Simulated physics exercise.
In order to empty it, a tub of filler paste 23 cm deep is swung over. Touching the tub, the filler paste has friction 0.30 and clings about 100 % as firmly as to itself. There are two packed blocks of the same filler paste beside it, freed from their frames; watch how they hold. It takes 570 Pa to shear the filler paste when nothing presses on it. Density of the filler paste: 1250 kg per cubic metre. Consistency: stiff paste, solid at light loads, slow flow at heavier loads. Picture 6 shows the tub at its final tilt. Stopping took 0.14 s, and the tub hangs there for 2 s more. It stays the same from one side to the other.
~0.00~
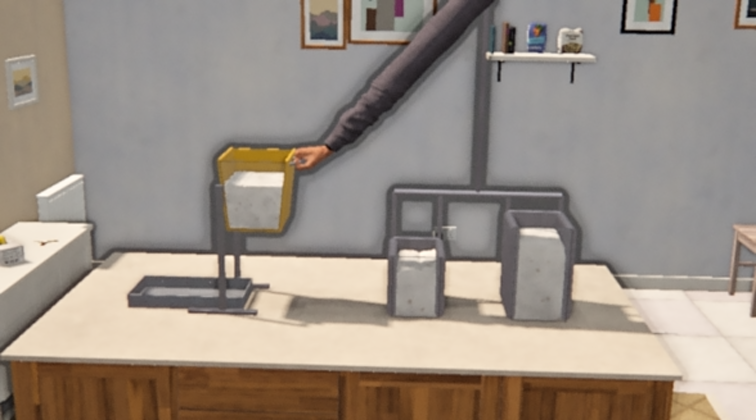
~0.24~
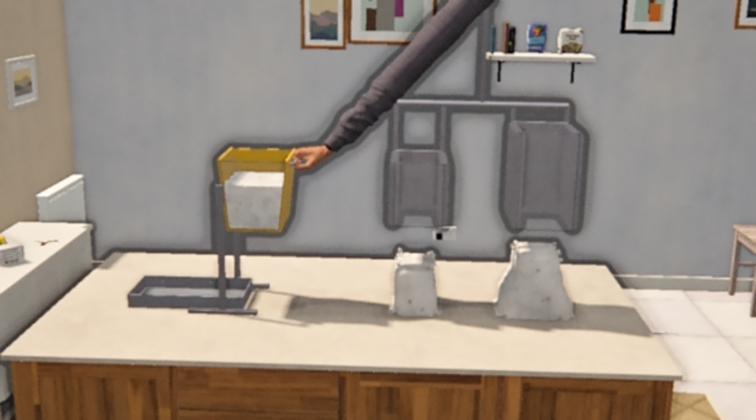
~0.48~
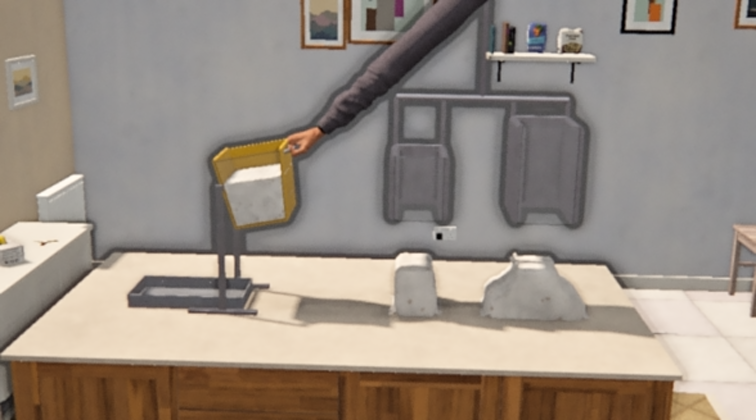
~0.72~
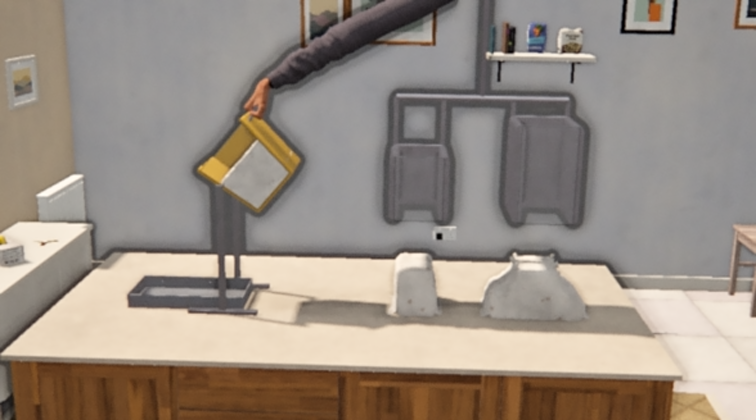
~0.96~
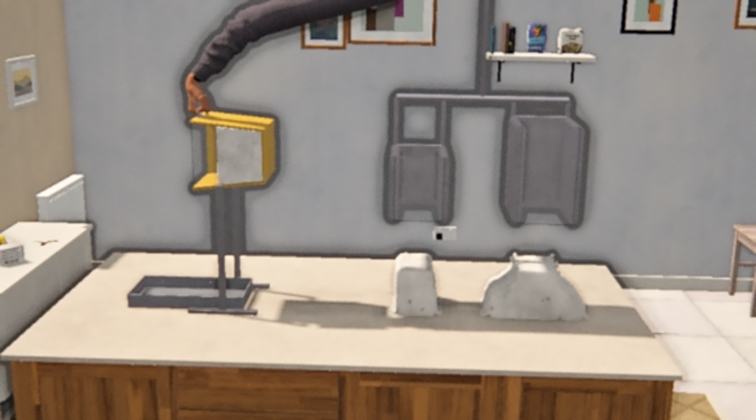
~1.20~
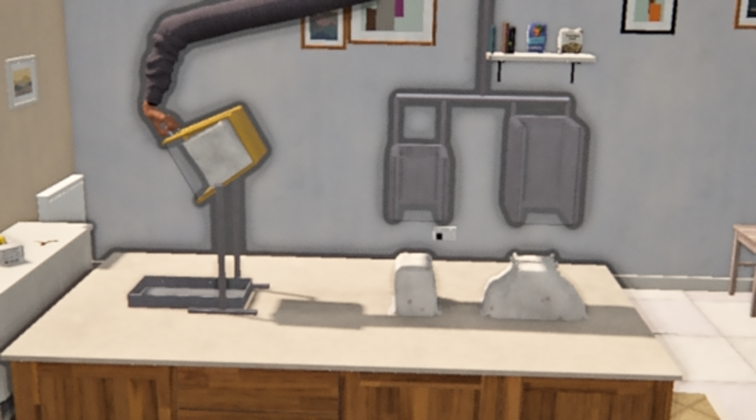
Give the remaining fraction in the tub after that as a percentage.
Close to 0 per cent.
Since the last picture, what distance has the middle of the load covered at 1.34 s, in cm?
It has gone close to 9 cm.
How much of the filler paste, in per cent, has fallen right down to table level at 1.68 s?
I'd say about 90 per cent of it.
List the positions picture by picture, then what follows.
Handle-side rim at (285, 162), tilt 0 degrees; top of the filler paste at (236, 185); blocks stand 18 cm, 27 cm (left to right), in the first picture.
Handle-side rim at (285, 162), tilt 0 degrees; top of the filler paste at (236, 185); blocks stand 17 cm, 22 cm (left to right), in the second picture.
Handle-side rim at (278, 150), tilt 11 degrees; top of the filler paste at (277, 176); blocks stand 17 cm, 17 cm (left to right), in the third picture.
Handle-side rim at (240, 121), tilt 50 degrees; top of the filler paste at (258, 142); blocks stand 17 cm, 17 cm (left to right), in the fourth picture.
Handle-side rim at (191, 123), tilt 91 degrees; top of the filler paste at (225, 128); blocks stand 17 cm, 17 cm (left to right), in the fifth picture.
Handle-side rim at (164, 145), tilt 119 degrees; top of the filler paste at (218, 125); blocks stand 17 cm, 17 cm (left to right), in the sixth picture.
After 1.34 s, the tub is at 119 degrees and holds 84 %.
After 1.51 s, the tub is at 119 degrees and holds 8 %.
After 1.68 s, the tub is at 119 degrees and holds 0 %.
After 1.85 s, the tub is at 119 degrees and holds 0 %.
After 3.20 s, at the end, the tub is at 119 degrees and holds 0 %.
